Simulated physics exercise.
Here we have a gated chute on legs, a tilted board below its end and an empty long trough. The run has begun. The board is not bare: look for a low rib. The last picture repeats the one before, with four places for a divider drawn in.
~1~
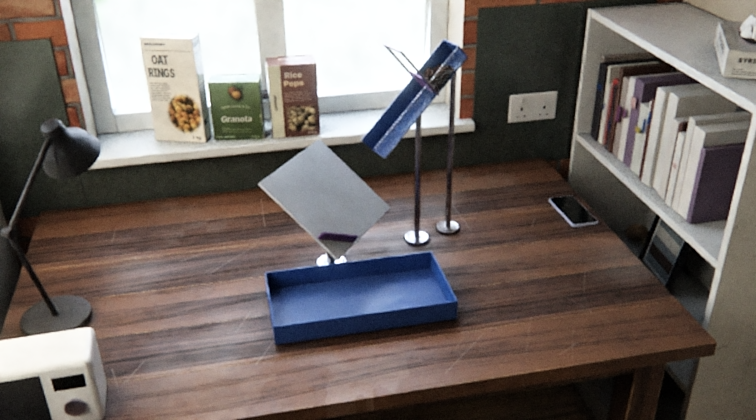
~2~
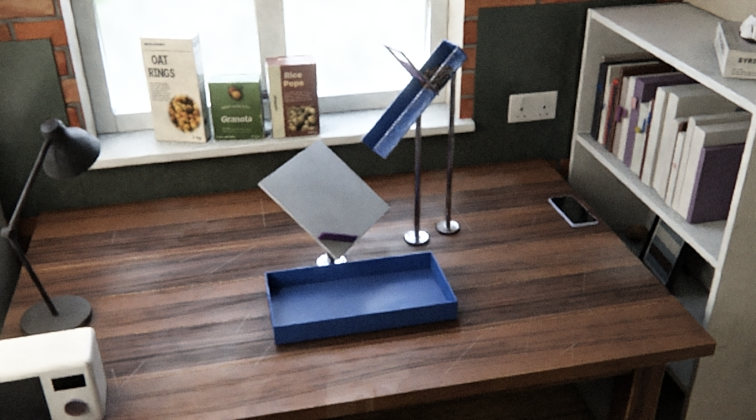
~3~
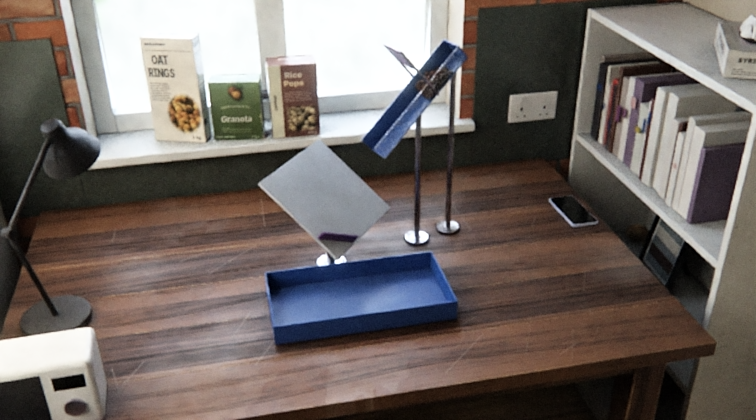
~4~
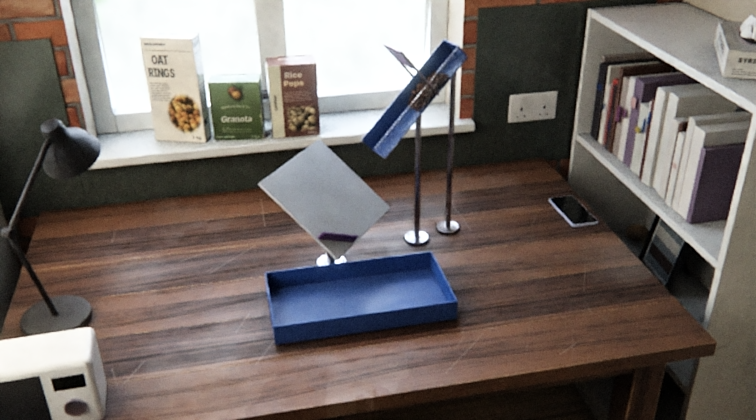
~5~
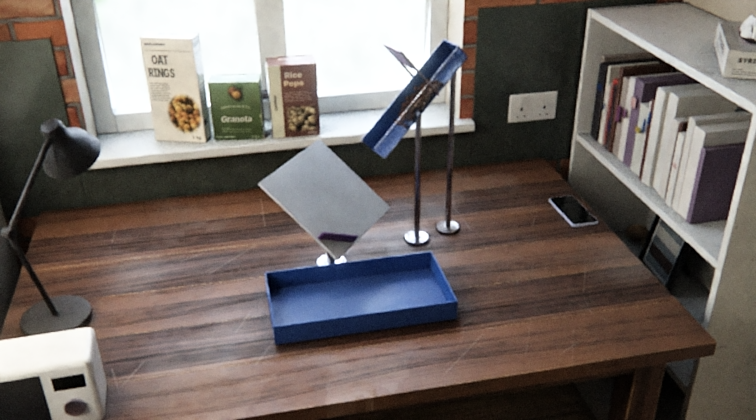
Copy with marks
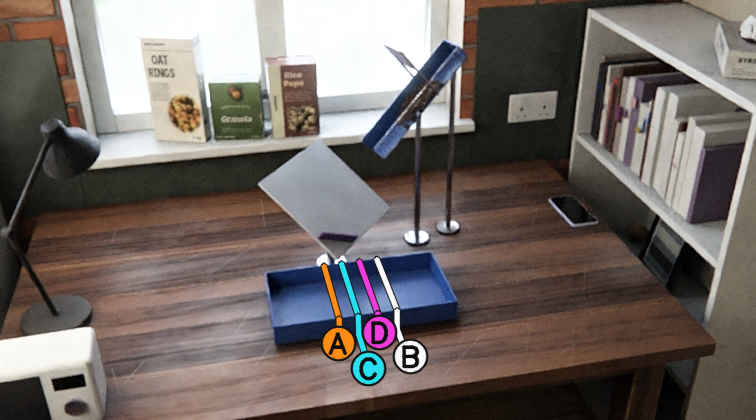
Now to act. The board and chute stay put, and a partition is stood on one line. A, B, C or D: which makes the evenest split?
Line B does it best.
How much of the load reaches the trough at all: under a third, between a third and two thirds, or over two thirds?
Over two thirds.
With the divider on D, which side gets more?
The right side.
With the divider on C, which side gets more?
Right.
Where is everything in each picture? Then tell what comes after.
The first frame shows load behind the gate near (434, 75), allspice berries; lip of the chute near (378, 154), sloping fairly steeply.
The second frame shows middle of the board near (328, 196), tilted fairly steeply; middle of its low edge near (366, 232); of its high edge near (291, 160).
The third frame shows front corners of the trough near (274, 326) and (457, 301), empty; front of the load near (427, 97).
The fourth frame shows middle of the load near (425, 87); its front near (418, 110), close to a quarter of the way to the lip; rib from (323, 233) to (358, 236).
The fifth frame shows middle of the load near (417, 98); its front near (399, 123), close to half of the way to the lip.
On the marked copy, line A crosses the front rim at (338, 317); line B crosses the front rim at (396, 309); line C crosses the front rim at (358, 315); line D crosses the front rim at (377, 312).
Choosing A, of what is caught, none at all on the left of the divider, the whole lot on the right.
Choosing B, of what is caught, close to half on the left of the divider, close to half on the right.
Choosing C, of what is caught, none at all on the left of the divider, the whole lot on the right.
Choosing D, of what is caught, only a few on the left of the divider, all but a few on the right.
